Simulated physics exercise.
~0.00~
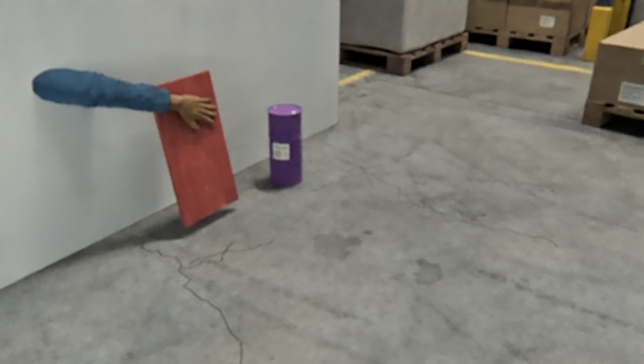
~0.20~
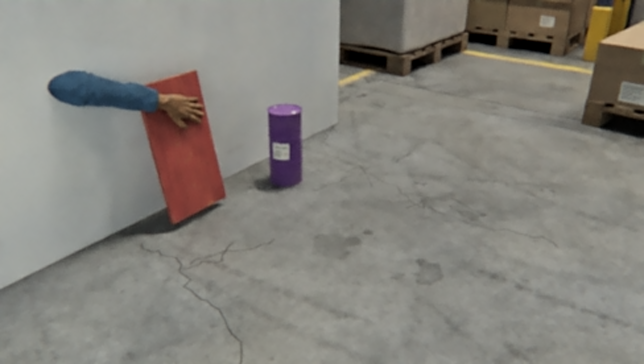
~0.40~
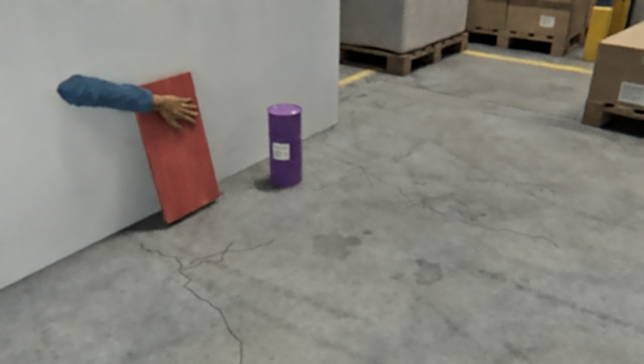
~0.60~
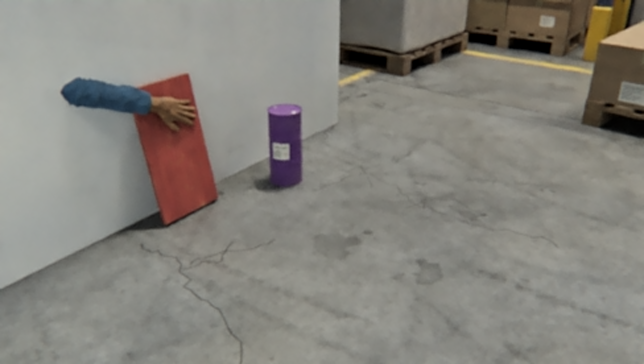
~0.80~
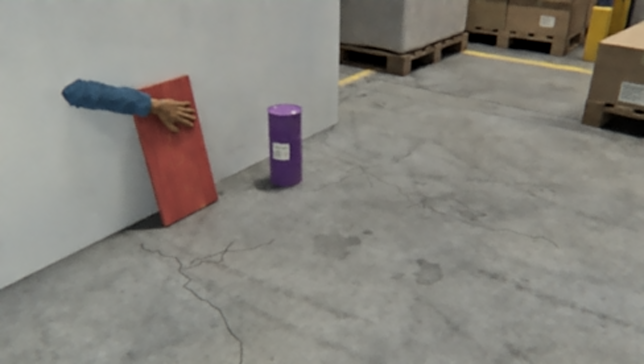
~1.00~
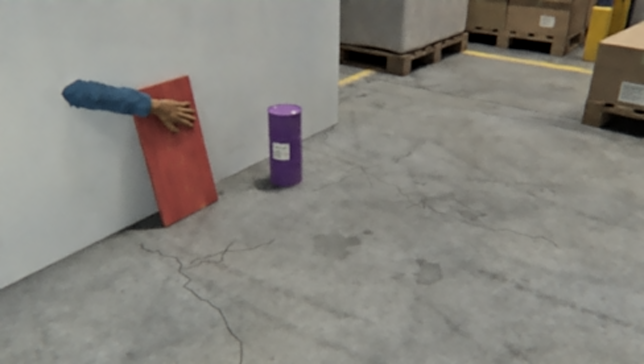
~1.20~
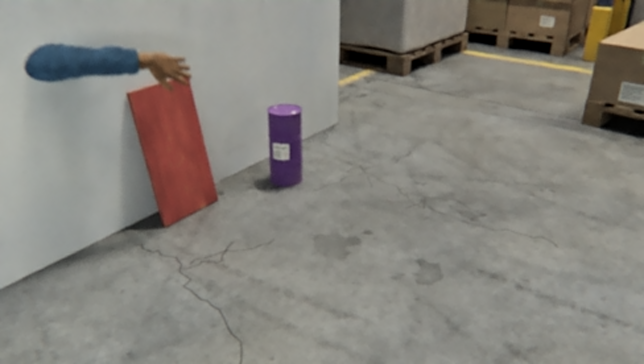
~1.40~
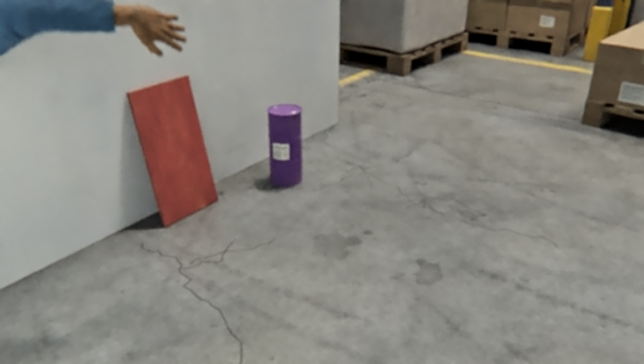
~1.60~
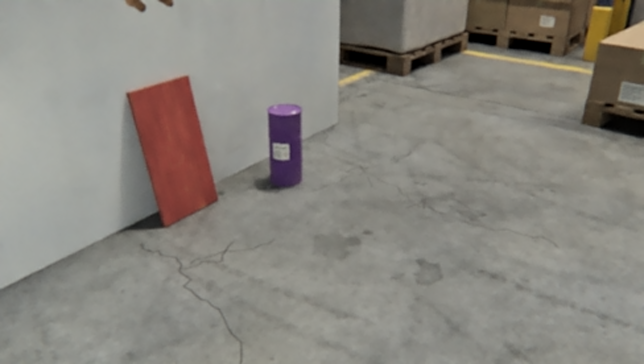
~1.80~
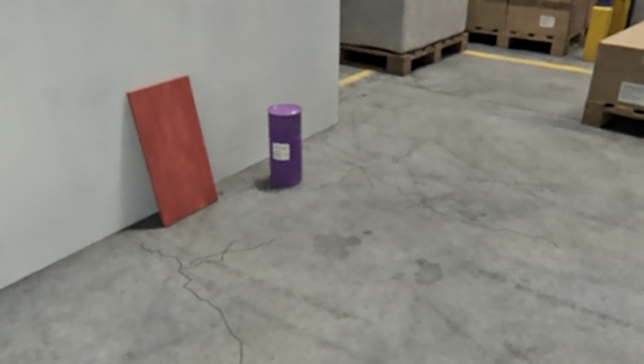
On a cracked concrete floor beside a bare pale wall, with boxes and pallets in the background, a hand in a blue sleeve holds a tilted red board near an upright purple canister. The hand moves the board a short way left, toward the wall, and sets it leaning there. It stays pressed against the board for a while, and nothing shifts. Then the fingers let go, and the hand draws back upward and out of view. The board remains leaning at the same slant, and the canister still stands in its place.
